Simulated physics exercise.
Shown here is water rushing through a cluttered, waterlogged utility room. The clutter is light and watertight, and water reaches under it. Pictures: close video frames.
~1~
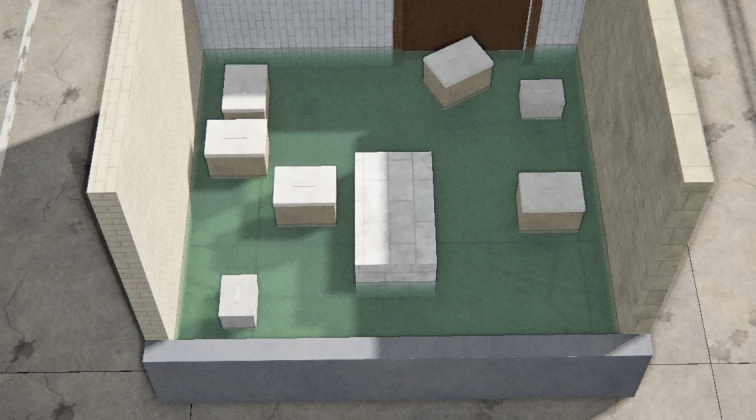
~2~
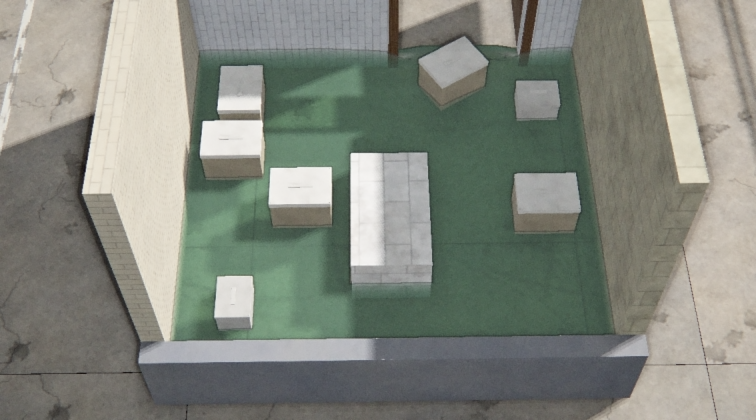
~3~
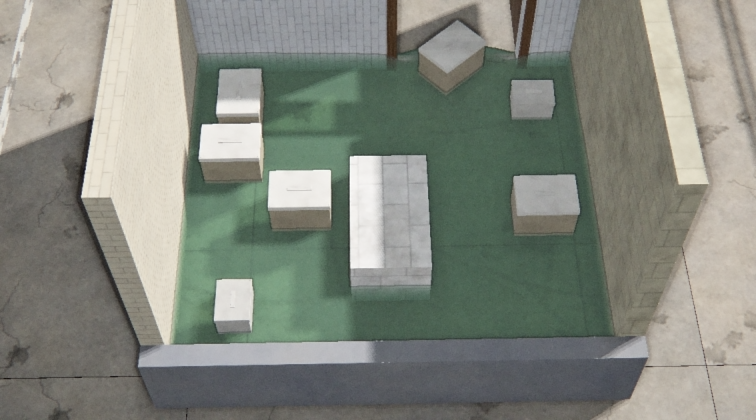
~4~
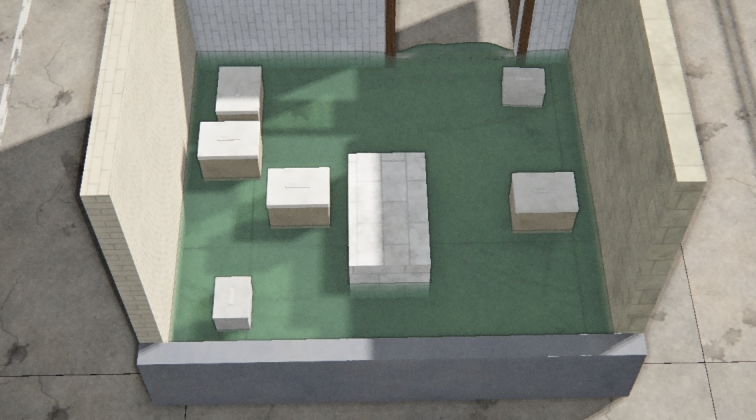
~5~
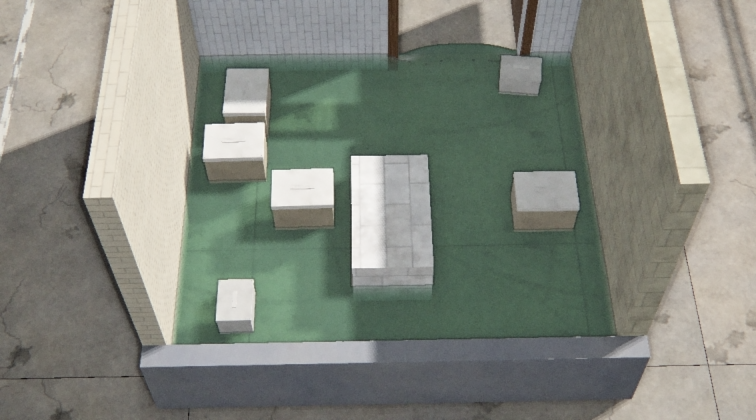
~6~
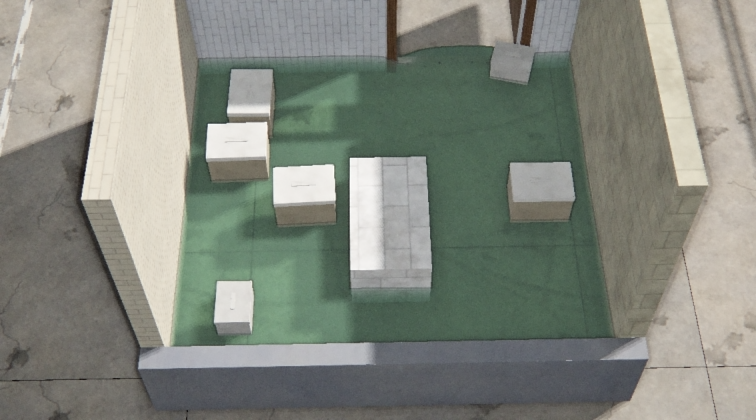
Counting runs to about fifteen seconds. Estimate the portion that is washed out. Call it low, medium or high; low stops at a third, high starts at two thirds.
High.
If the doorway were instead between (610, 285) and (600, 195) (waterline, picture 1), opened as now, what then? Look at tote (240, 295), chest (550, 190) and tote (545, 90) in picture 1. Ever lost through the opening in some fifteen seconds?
Remains, swept away, swept away.
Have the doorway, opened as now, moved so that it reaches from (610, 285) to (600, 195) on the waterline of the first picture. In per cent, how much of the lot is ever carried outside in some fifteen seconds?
About 40 %.
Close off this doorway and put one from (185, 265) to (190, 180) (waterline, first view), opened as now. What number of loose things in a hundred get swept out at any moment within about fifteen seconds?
Share reached: 60 %.
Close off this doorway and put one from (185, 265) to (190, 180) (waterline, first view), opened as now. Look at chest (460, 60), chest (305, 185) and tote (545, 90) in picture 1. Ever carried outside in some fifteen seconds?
In sequence: Remains, escapes, remains.
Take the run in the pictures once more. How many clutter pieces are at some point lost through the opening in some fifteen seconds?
I make it 6 in total.
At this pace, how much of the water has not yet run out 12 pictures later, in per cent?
It comes out at 62 parts in a hundred.
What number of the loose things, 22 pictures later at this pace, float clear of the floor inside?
Result - 3.
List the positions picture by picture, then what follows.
A tote at (543, 92), afloat; a chest at (552, 191), afloat; 0 of 7 have shifted, in the first frame.
A tote at (538, 93) floats; a chest at (548, 191), afloat; 0 of 7 have shifted, in the second frame.
A tote at (533, 92) floats, close to its start; a chest at (547, 193), afloat; 2 of 7 have shifted, in the third frame.
A tote at (524, 79) floats, close to its start; a chest at (545, 191), afloat; 2 of 7 have shifted, in the fourth frame.
A tote at (521, 68) floats, a stride from its start; a chest at (546, 190) floats, close to its start; 4 of 7 have shifted, in the fifth frame.
A tote at (513, 55) floats, a stride from its start; a chest at (542, 180), afloat, close to its start; 6 of 7 have shifted, in the sixth frame.
A moment on, 2 of 7 are out; 5 afloat.
Next, 2 of 7 are out; 5 afloat.
Later, 4 of 7 are out; 3 afloat.
In the end, 6 of 7 are out; 1 afloat.
